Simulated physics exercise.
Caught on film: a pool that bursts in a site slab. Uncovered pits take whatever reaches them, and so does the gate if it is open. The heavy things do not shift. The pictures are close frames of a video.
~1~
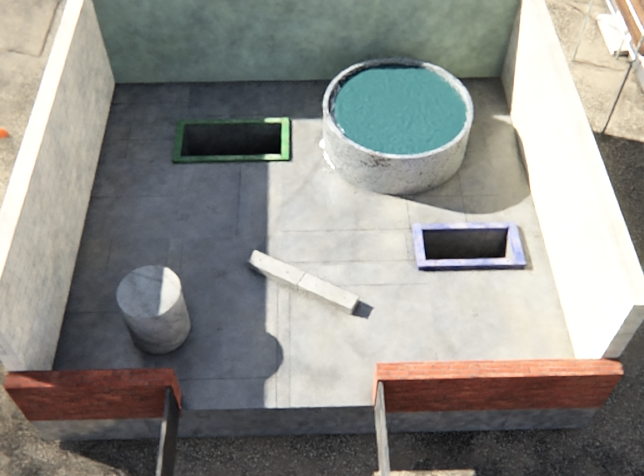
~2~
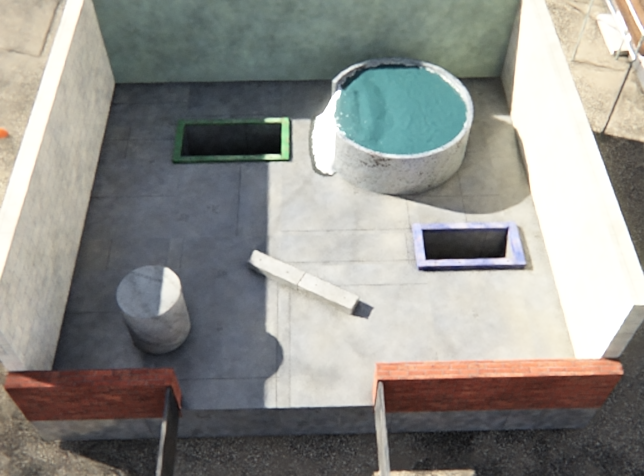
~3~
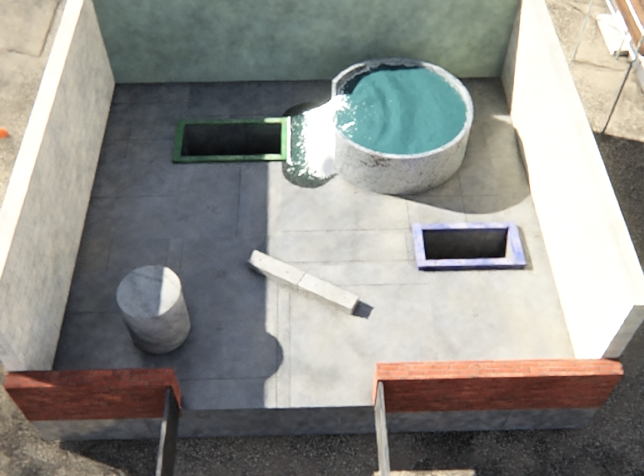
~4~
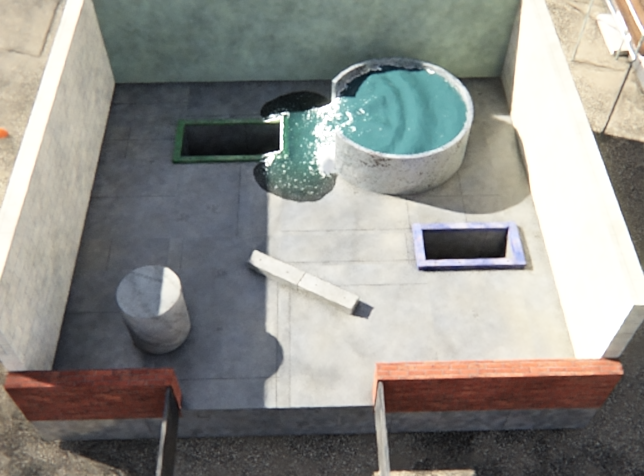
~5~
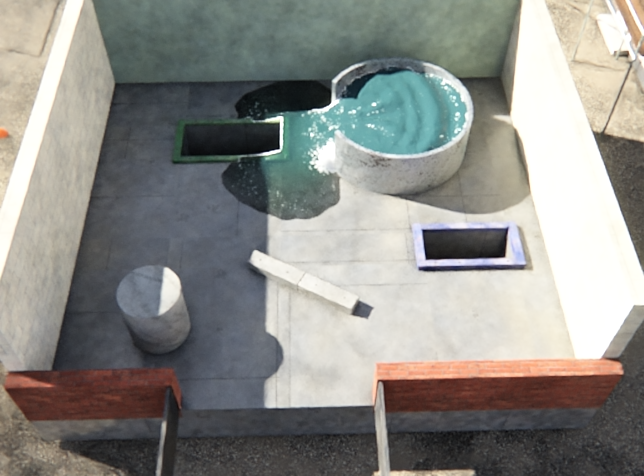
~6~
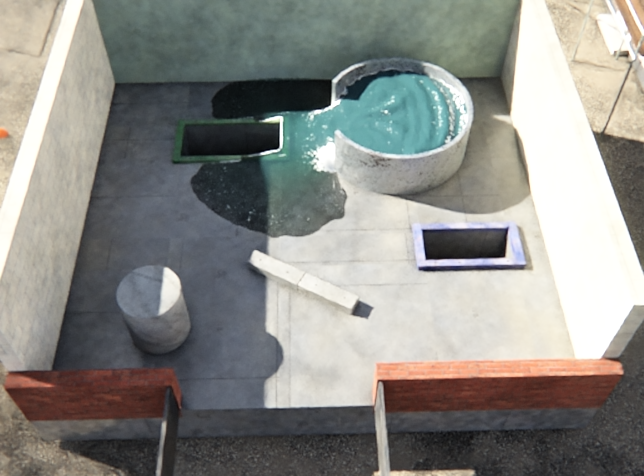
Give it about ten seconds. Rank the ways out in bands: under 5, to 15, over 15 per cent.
In the end: The gate takes from 5 to 15 %; the green pit takes over 15 %; the blue pit takes under 5 %.
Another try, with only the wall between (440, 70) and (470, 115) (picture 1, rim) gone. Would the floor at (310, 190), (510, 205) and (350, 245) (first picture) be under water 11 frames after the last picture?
As listed: Free of water, awash, dry.
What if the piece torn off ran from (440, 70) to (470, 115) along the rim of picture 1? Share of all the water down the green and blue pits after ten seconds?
Per cent: Green 4, blue 14.
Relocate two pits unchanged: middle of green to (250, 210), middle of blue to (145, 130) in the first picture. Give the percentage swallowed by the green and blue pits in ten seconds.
Roughly, in per cent: Green 14, blue 25.
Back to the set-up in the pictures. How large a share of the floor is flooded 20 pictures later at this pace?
About 45 per cent.
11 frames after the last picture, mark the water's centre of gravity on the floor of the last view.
Around (320, 152).
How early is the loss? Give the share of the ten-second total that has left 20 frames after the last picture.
Roughly 65 per cent.
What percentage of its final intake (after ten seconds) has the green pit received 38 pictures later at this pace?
Near 95 in a hundred.
A moment on, water covers 30 % of the floor; the gate 0 %, the green pit 13 %, the blue pit 0 %.
Next, water covers 40 % of the floor; the gate 0 %, the green pit 21 %, the blue pit 0 %.
Then, water covers 45 % of the floor; the gate 0 %, the green pit 29 %, the blue pit 0 %.
Later, water covers 65 % of the floor; the gate 1 %, the green pit 36 %, the blue pit 0 %.
In the end, water covers 80 % of the floor; the gate 7 %, the green pit 39 %, the blue pit 0 %.
